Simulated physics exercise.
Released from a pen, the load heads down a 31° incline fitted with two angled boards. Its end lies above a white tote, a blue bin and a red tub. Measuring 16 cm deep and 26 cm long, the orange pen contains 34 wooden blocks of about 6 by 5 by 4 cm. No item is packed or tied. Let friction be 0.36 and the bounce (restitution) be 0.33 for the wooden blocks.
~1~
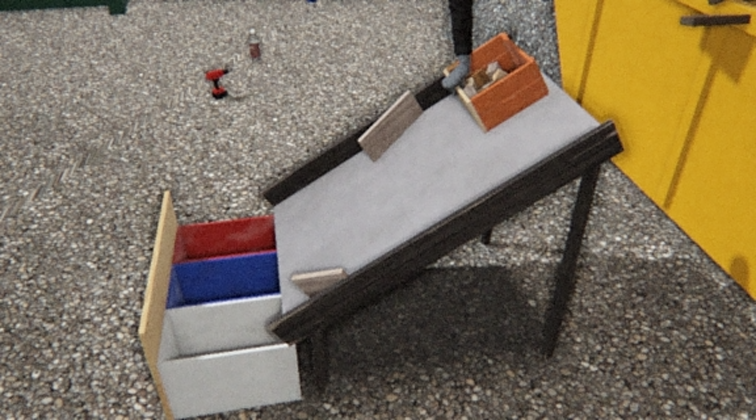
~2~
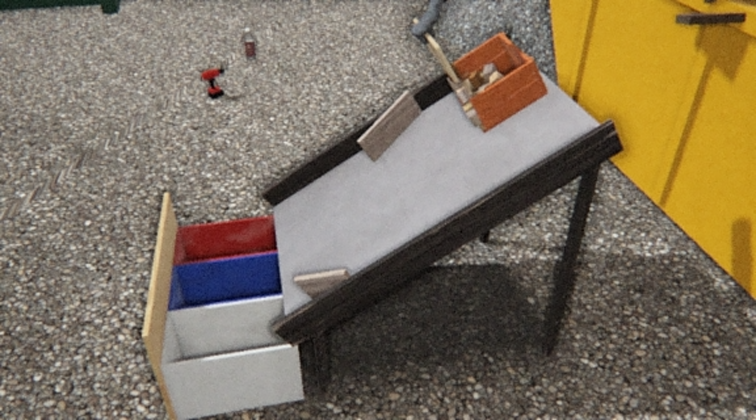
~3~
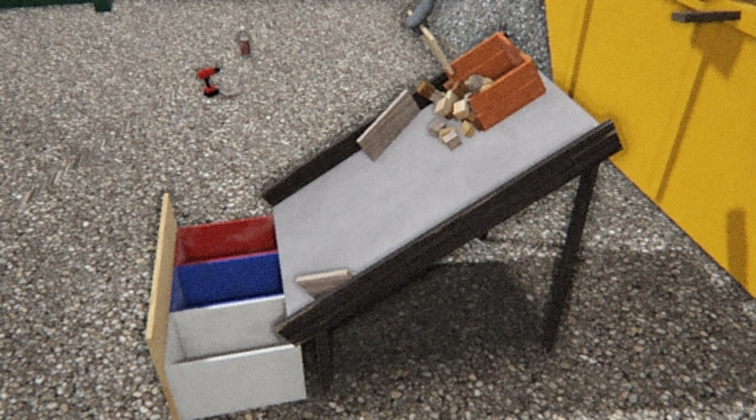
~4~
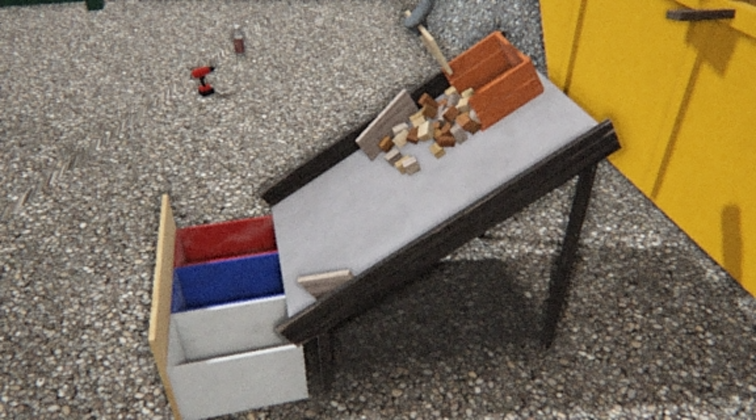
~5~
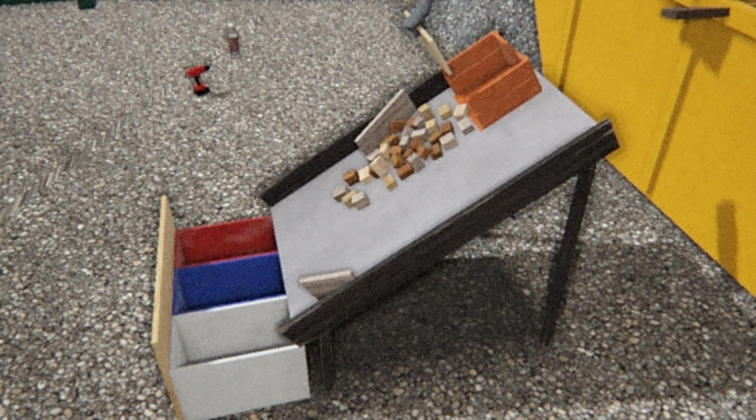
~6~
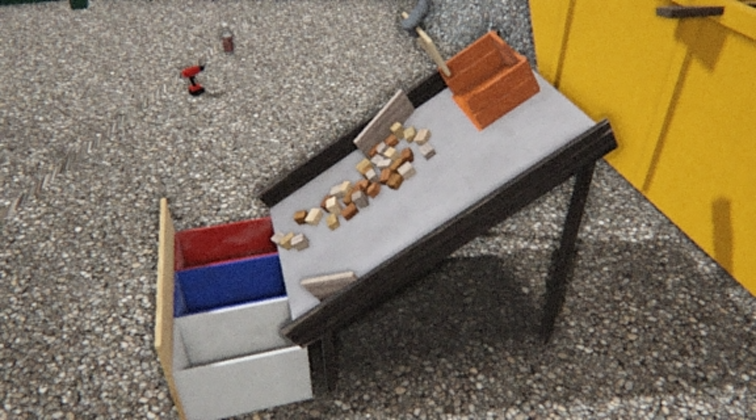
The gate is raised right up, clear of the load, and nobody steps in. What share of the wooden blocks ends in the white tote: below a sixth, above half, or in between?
Result, white tote: Below a sixth of them.
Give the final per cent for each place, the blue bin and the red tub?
80 and 20 %.
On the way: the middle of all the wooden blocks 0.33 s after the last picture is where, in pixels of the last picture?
Near pixel (276, 253).
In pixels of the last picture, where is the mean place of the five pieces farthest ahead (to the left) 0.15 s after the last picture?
Centre approx. at (245, 269) px.
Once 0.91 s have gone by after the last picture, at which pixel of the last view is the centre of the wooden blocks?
The middle lies close to (210, 325).
Then, 0.15 s after the last picture, 3 in the blue bin, 28 on the slope and 3 in the air.
Then, 0.33 s after the last picture, 13 in the blue bin, 1 in the red tub, 17 on the slope and 3 in the air.
Then, 0.58 s after the last picture, 25 in the blue bin, 5 in the red tub, 1 on the slope and 3 in the air.
When it is over (0.91 s after the last picture), 27 in the blue bin and 7 in the red tub. Asked share, 0 of 34, 0 per cent.
